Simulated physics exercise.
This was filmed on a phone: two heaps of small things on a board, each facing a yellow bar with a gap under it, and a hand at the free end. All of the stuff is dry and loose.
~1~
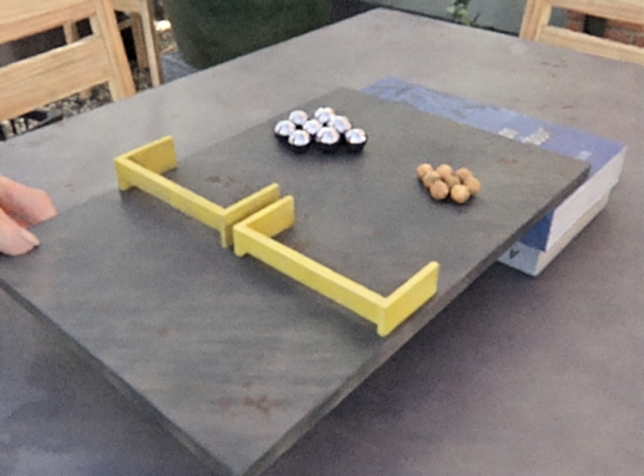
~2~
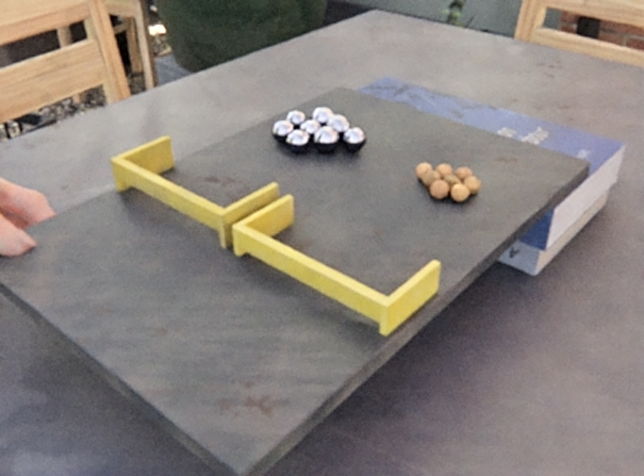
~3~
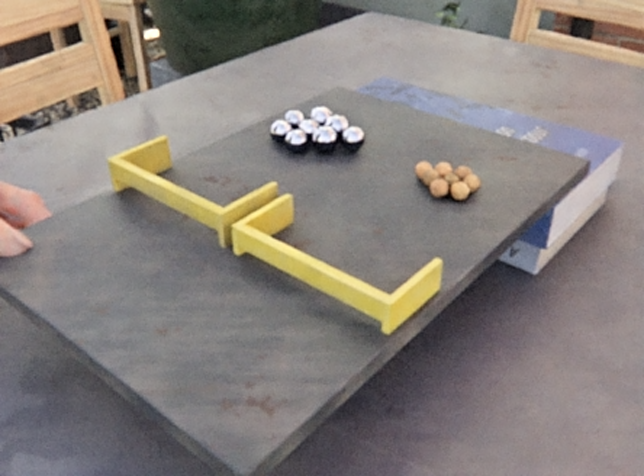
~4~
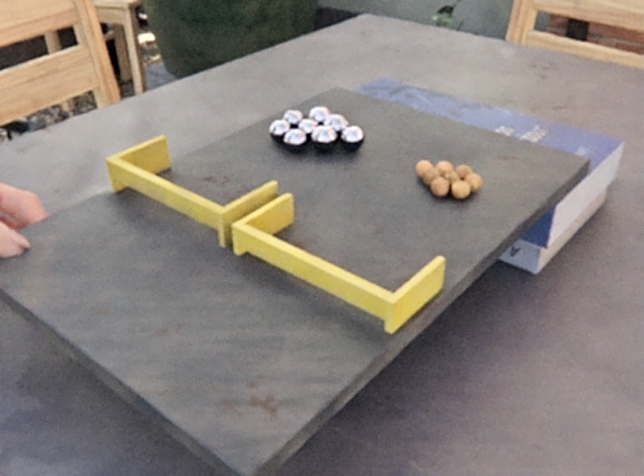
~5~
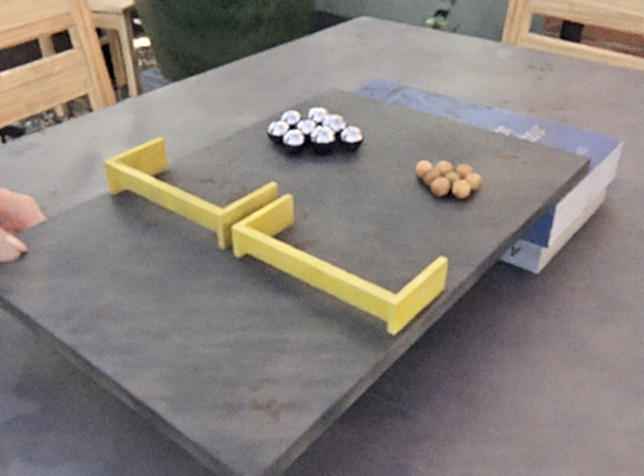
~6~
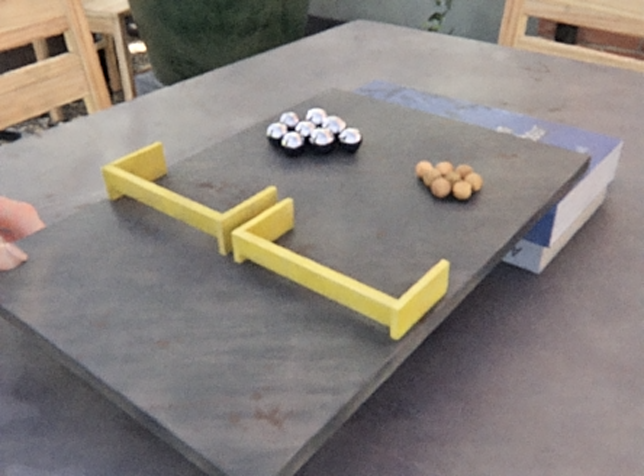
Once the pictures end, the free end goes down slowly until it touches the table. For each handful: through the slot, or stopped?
One by one: I'd bet the near handful stays caught; I'd bet the far handful stays caught.
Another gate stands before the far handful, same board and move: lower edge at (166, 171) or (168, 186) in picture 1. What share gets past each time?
I'd say some 100 in a hundred the first time, then 100 in a hundred.
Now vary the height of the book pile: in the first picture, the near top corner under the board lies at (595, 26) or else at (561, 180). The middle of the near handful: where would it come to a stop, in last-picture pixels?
Centre at rest: First case roughly (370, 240), second case roughly (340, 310).
Then, 0.40 s past the last view, board sloping at 9°; near handful on its way down; far handful on its way down.
Then, 0.75 s past the last view, board resting at 12°; near handful has reached its gate; far handful has reached its gate.
Finally, board resting at 12°; near handful gathered behind its gate; far handful gathered behind its gate.
